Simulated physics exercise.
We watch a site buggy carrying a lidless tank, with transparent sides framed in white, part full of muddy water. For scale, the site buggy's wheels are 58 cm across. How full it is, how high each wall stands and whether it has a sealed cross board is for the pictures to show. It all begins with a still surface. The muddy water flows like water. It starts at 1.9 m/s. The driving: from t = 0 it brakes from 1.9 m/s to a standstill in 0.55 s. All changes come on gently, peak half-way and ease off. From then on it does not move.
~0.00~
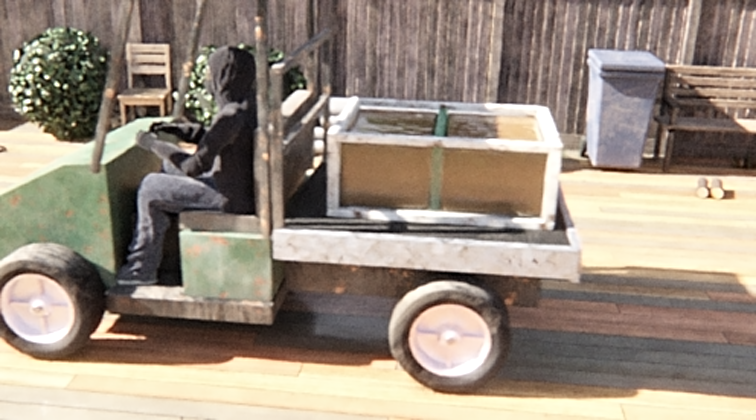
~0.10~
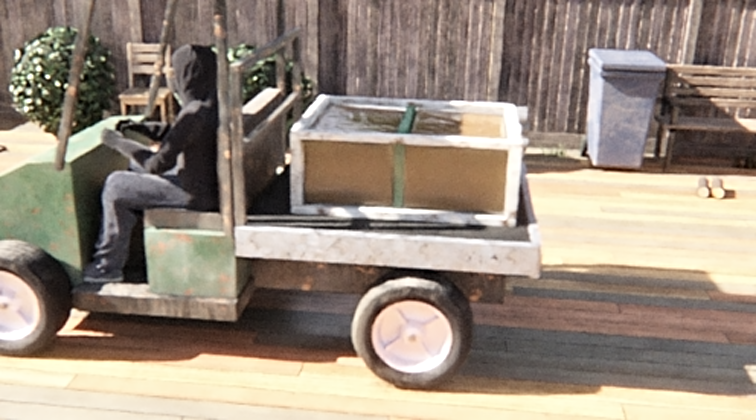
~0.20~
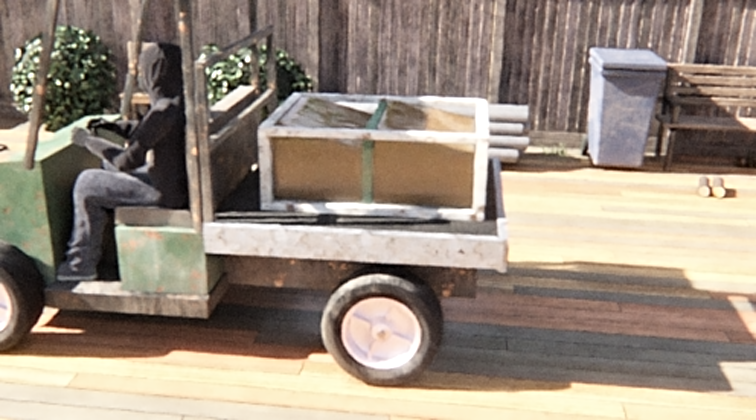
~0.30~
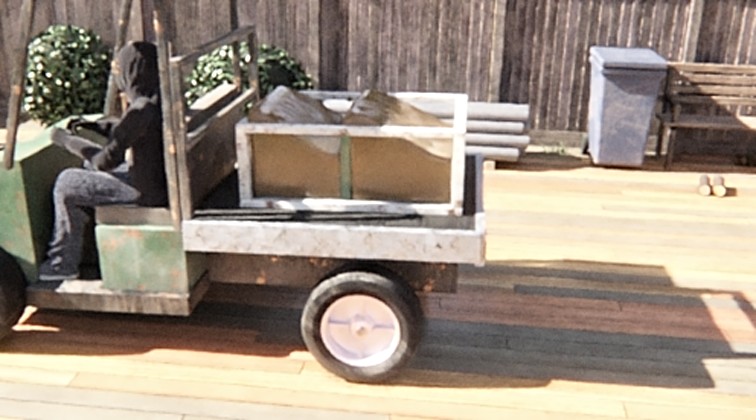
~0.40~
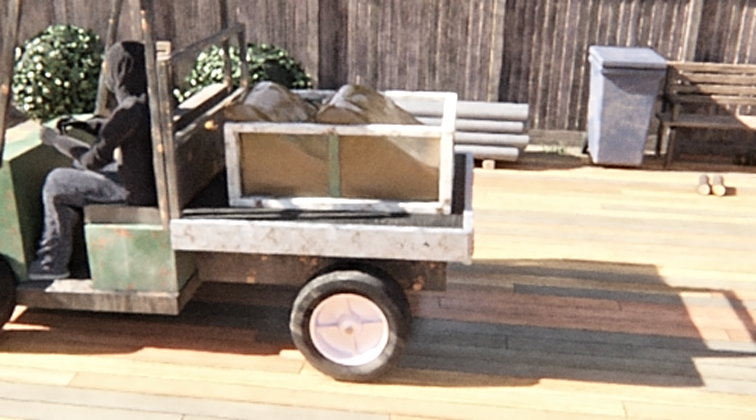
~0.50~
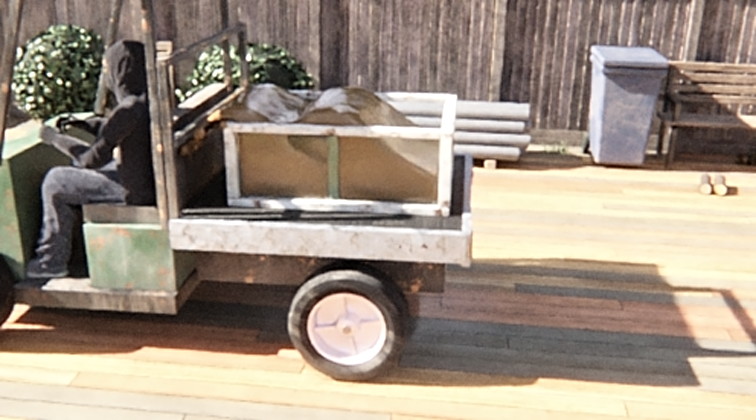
The video shows a hooded figure driving a green buggy leftward across wooden decking, carrying a white-framed tank of murky brown water; as the buggy slows, the level surface starts rippling and heaves into uneven waves, higher toward the front.
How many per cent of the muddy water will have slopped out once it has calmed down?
About 8 per cent.
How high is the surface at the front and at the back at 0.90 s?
About 32 cm in front and 40 cm behind.
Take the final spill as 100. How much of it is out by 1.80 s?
Some 100 per cent by then.
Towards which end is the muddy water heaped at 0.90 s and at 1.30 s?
Towards the back, then the front.
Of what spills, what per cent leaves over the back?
About 0 per cent.
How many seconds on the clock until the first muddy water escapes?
At about 0.6 s.
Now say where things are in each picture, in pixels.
In the first frame, level at the front (371, 110); level at the back (525, 118); still flat; the front is on the left, levels are read along the far wall; a wheel hub at (450, 345).
In the second frame, level at the front (339, 108); level at the back (491, 115); still flat.
In the third frame, level at the front (312, 98); level at the back (463, 119); rising 6° towards the front.
In the fourth frame, level at the front (293, 90); level at the back (443, 122); rising 11° towards the front.
In the fifth frame, level at the front (282, 86); rising 16° towards the front.
In the sixth frame, level at the front (282, 88); rising 16° towards the front; a wheel hub at (346, 334).
After 0.90 s front 32 cm, middle 20 cm, back 39 cm above the floor; the loss stands at 7 per cent, over the front, a little elsewhere.
After 1.30 s front 37 cm, middle 36 cm, back 22 cm above the floor; the loss stands at 7 per cent, over the front, a little elsewhere.
After 1.80 s front 32 cm, middle 22 cm, back 34 cm above the floor; the loss stands at 7 per cent, over the front, a little elsewhere.
After 3.54 s the loss stands at 8 per cent, over the front, a little elsewhere, 18 of 242 litres.
